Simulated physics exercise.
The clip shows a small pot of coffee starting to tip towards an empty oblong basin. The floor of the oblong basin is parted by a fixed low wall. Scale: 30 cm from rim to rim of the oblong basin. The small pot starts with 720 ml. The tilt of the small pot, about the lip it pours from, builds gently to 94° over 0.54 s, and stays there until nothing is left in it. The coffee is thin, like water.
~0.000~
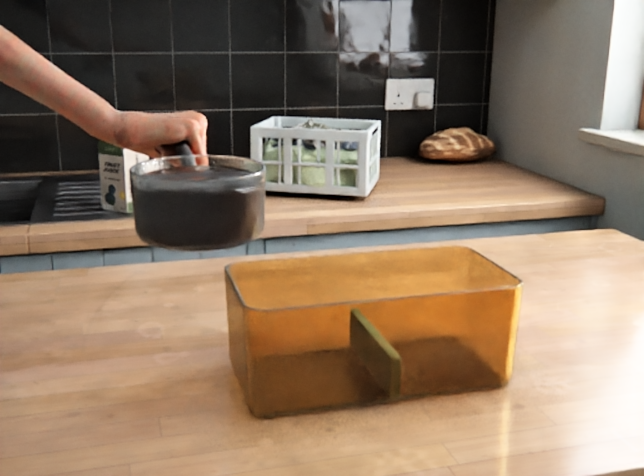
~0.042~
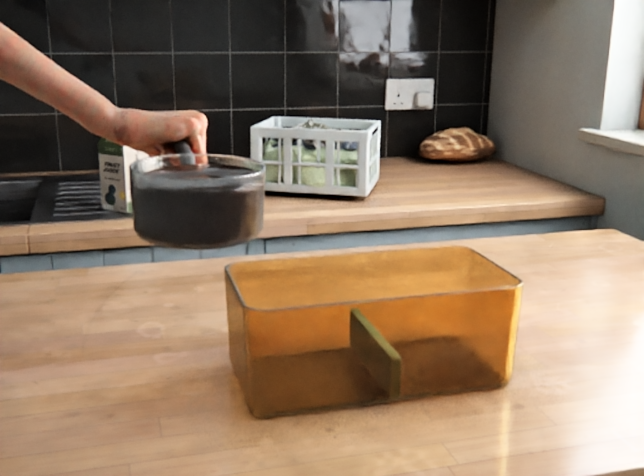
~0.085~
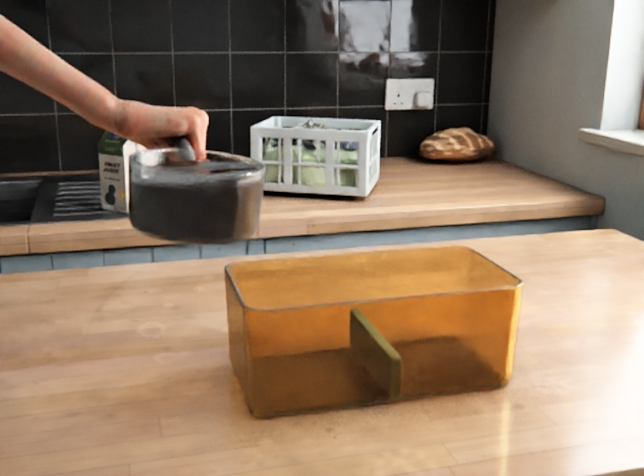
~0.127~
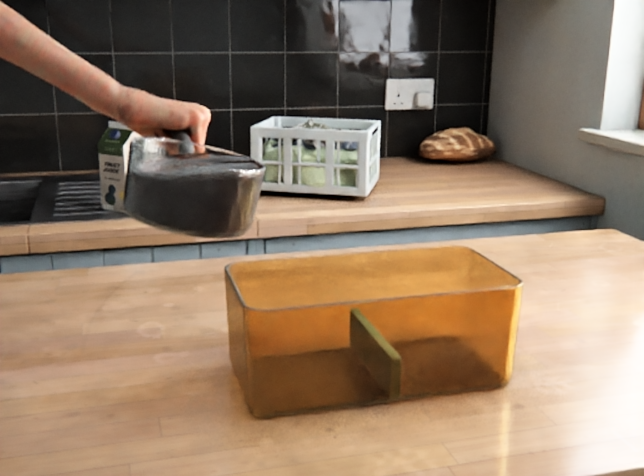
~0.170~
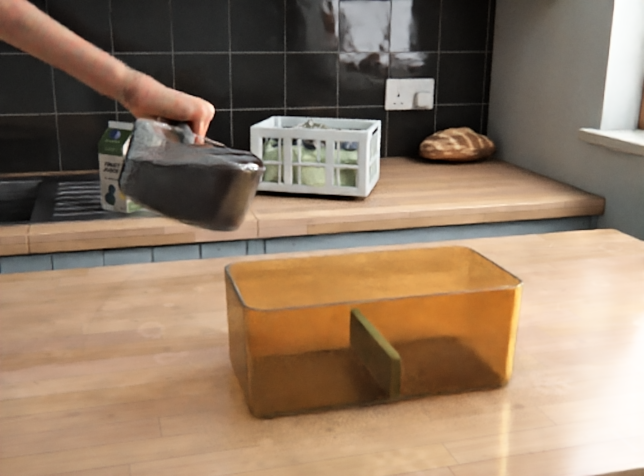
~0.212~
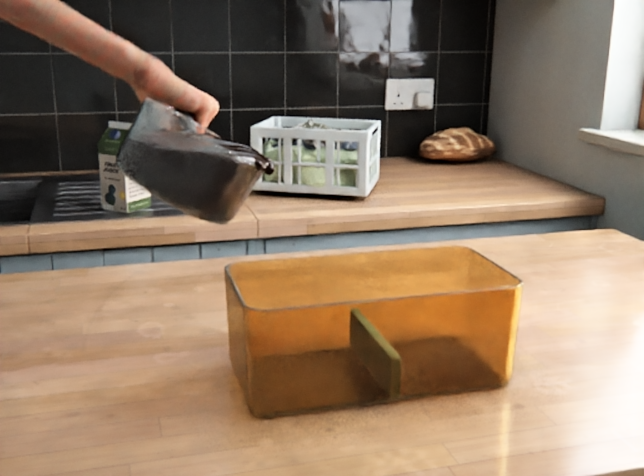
A bare arm reaches in from the left of a kitchen, seen from slightly above a wooden table, holding a small see-through pot of dark coffee. An amber oblong basin with a low green divider stands on the table, with a carton, a pale crate and a loaf on the counter behind. The hand gradually tilts the pot rightward, while the camera stays still.
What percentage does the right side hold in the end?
The far part has some 43 per cent.
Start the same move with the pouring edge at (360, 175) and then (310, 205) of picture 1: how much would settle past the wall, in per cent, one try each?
First 65, then 70 per cent.
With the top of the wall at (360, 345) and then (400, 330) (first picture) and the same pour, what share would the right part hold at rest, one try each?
First 65, then 10 per cent.
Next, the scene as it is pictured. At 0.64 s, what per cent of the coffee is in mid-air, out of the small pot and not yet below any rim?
About 22 per cent.
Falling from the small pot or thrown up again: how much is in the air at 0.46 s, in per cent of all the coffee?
Near 50 in a hundred.
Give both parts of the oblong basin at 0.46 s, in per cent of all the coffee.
Near 8 on the left, 0 on the right.
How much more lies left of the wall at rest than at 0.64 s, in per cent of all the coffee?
Near 24 in a hundred.
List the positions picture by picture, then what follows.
It leans 0°; its right rim is at (263, 167); the coffee meets the walls at (134, 180) and (260, 174); the oblong basin's rim runs from (234, 287) to (495, 265); the wall's top is at (374, 333), in the first picture.
It leans 1°; its right rim is at (263, 167); the coffee meets the walls at (133, 180) and (259, 172), in the second picture.
It leans 6°; its right rim is at (263, 167); the coffee meets the walls at (132, 176) and (260, 167), in the third picture.
It leans 12°; its right rim is at (262, 167); the coffee meets the walls at (130, 169) and (260, 162), in the fourth picture.
It leans 21°; its right rim is at (262, 167); the coffee meets the walls at (129, 156) and (258, 161); 2 per cent is over the edge, in the fifth picture.
It leans 31°; its right rim is at (261, 167); the coffee meets the walls at (126, 139) and (261, 158); 4 per cent is over the edge, in the sixth picture.
After 0.46 s the tilt is 89° and 43 per cent is still to pour, 8 is left of the wall and 0 right of it.
After 0.64 s the tilt is 94° and 7 per cent is still to pour, 30 is left of the wall and 41 right of it.
After 0.83 s the tilt is 94° and 2 per cent is still to pour, 42 is left of the wall and 43 right of it.
After 1.04 s the tilt is 94° and 1 per cent is still to pour, 52 is left of the wall and 43 right of it.
In the end 54 per cent lies left of the wall, 43 right of it and 4 outside.
